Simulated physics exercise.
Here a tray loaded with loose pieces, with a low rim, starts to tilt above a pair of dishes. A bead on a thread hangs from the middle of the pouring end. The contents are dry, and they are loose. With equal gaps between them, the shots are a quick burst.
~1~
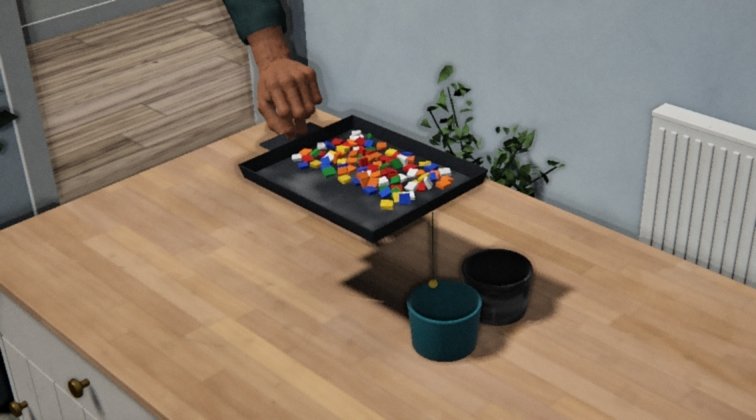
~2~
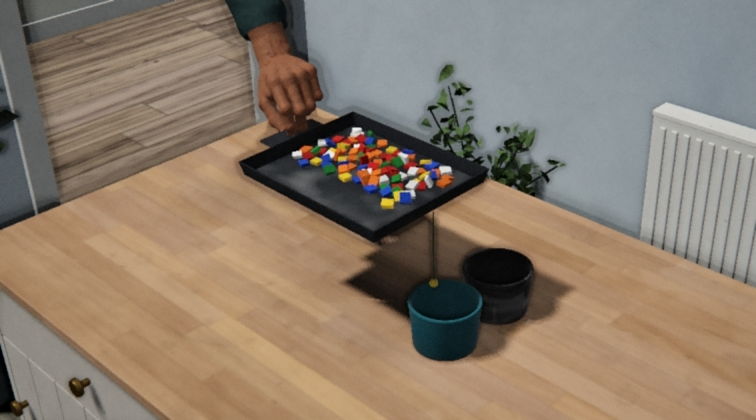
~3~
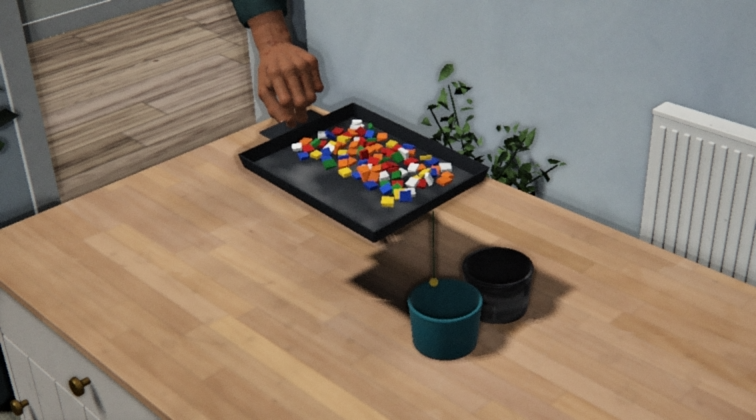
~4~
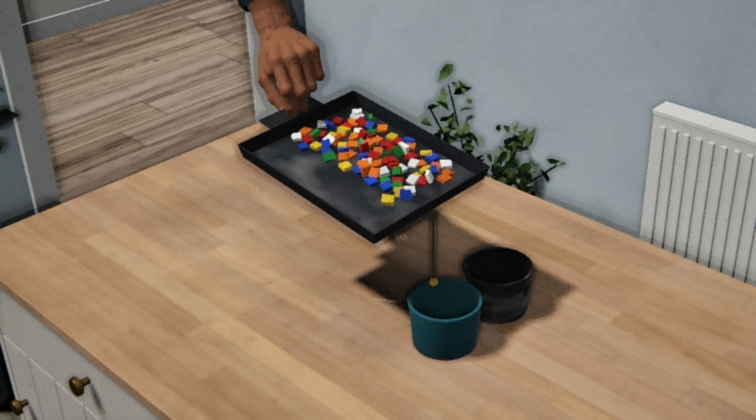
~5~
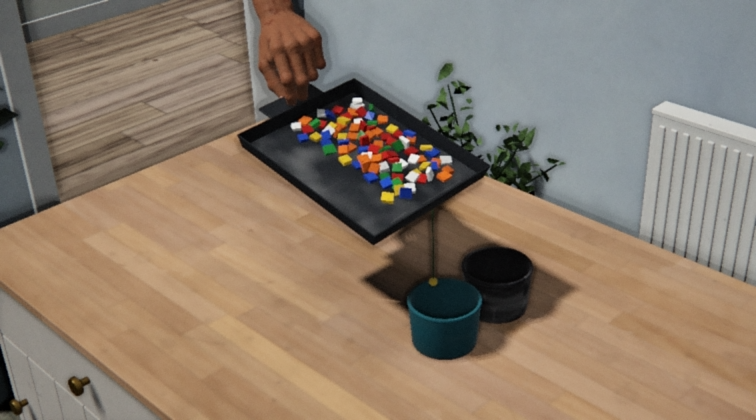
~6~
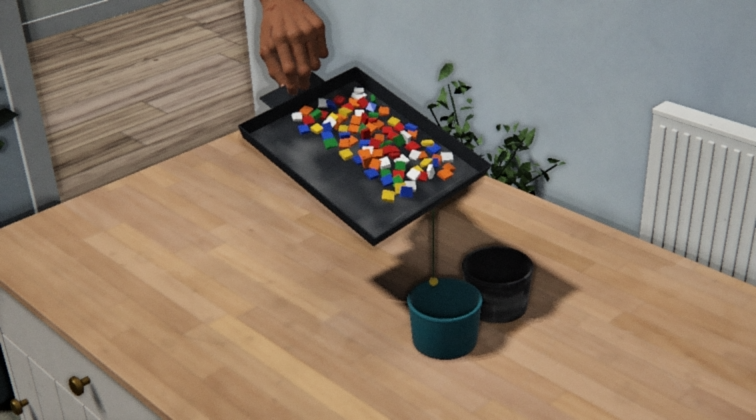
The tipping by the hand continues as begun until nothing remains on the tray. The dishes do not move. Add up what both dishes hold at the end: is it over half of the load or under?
Most of the load misses the dishes.
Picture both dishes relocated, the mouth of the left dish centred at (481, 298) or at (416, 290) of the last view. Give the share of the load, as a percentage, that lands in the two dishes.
First placement: Some 20 %; second placement: Some 0 %.
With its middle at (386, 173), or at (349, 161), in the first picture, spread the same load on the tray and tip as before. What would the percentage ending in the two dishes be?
Roughly 20 per cent, and 20 per cent.
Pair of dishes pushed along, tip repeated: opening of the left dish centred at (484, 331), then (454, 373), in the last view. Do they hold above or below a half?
In the first position a minority, in the second a minority.
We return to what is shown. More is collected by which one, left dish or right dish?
Observation: The greater share ends in the dish at the left.
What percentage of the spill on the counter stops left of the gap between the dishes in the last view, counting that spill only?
Close to 80 per cent.
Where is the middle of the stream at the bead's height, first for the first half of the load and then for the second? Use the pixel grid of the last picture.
At (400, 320) for the first part, then at (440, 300) for the others.
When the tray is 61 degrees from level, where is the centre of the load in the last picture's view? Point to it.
Mark it at roughly (417, 199) in the final frame.
Shortly afterwards, tray tipped steeply; all but a few on the tray; only a few in the air.
Next, tray tipped past a quarter turn; the bulk on the tray; only a few in the left dish; near a quarter outside both; only a few in the air.
Some moments later, tray tipped past a quarter turn; near a quarter in the left dish; the bulk outside both.
In the end, tray tipped past a quarter turn; near a quarter in the left dish; none at all in the right dish; the bulk outside both.
